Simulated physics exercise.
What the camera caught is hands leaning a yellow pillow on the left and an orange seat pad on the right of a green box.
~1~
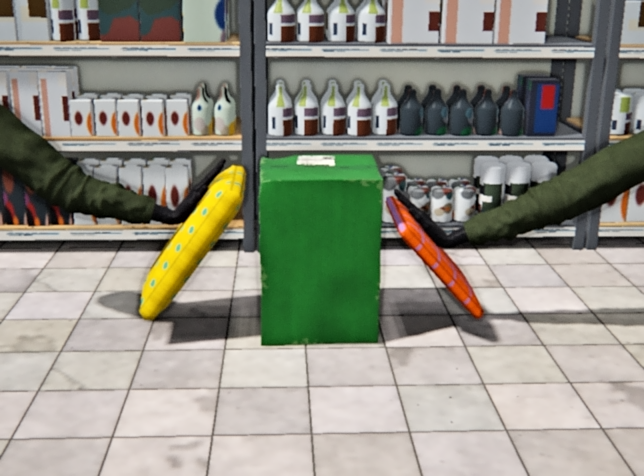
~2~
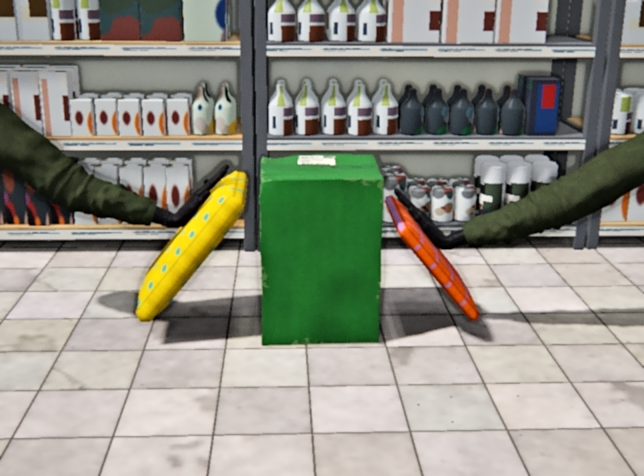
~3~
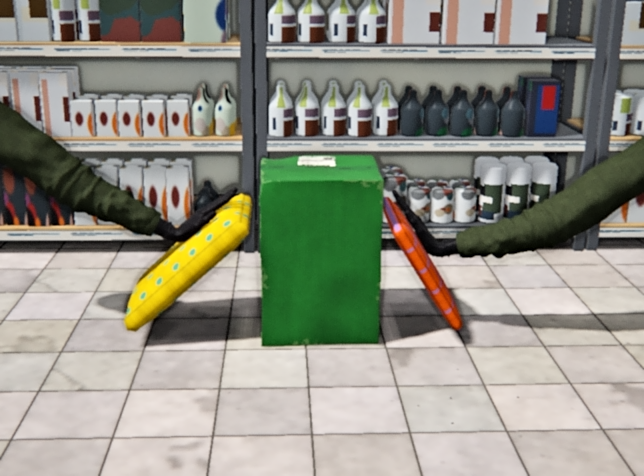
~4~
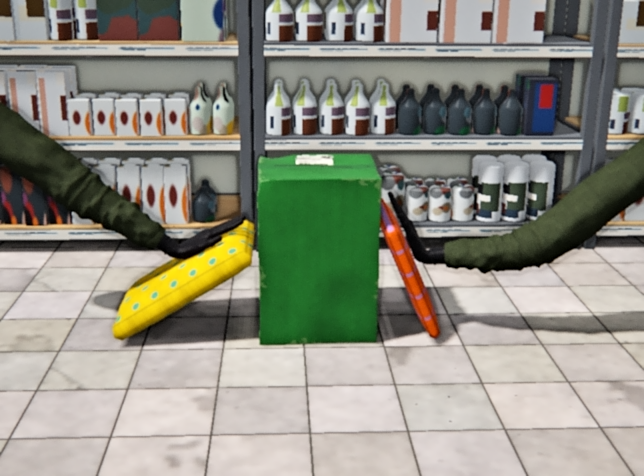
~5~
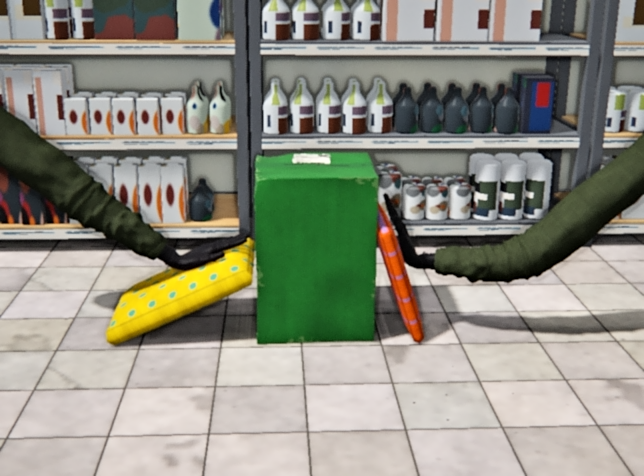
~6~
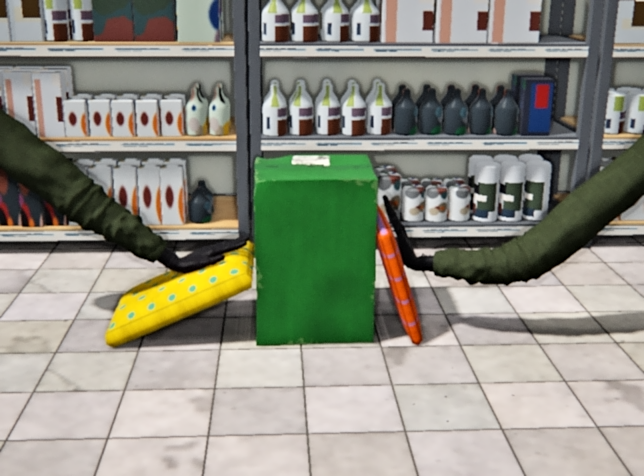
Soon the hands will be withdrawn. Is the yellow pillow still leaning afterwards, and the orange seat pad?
Afterwards the yellow pillow has slid down, the orange seat pad is still leaning.
Then, 0.22 s past the final frame, pillow slipping down near (180, 303); seat pad still up near (393, 270).
Then, 0.32 s past the final frame, pillow flat on the floor near (180, 311); seat pad still up near (392, 270).
Then, 0.84 s past the final frame, pillow flat on the floor near (179, 312); seat pad still up near (393, 270).
When it is over, pillow flat on the floor near (179, 312); seat pad still up near (392, 270). The yellow pillow slips and lies down and the orange seat pad holds its lean.
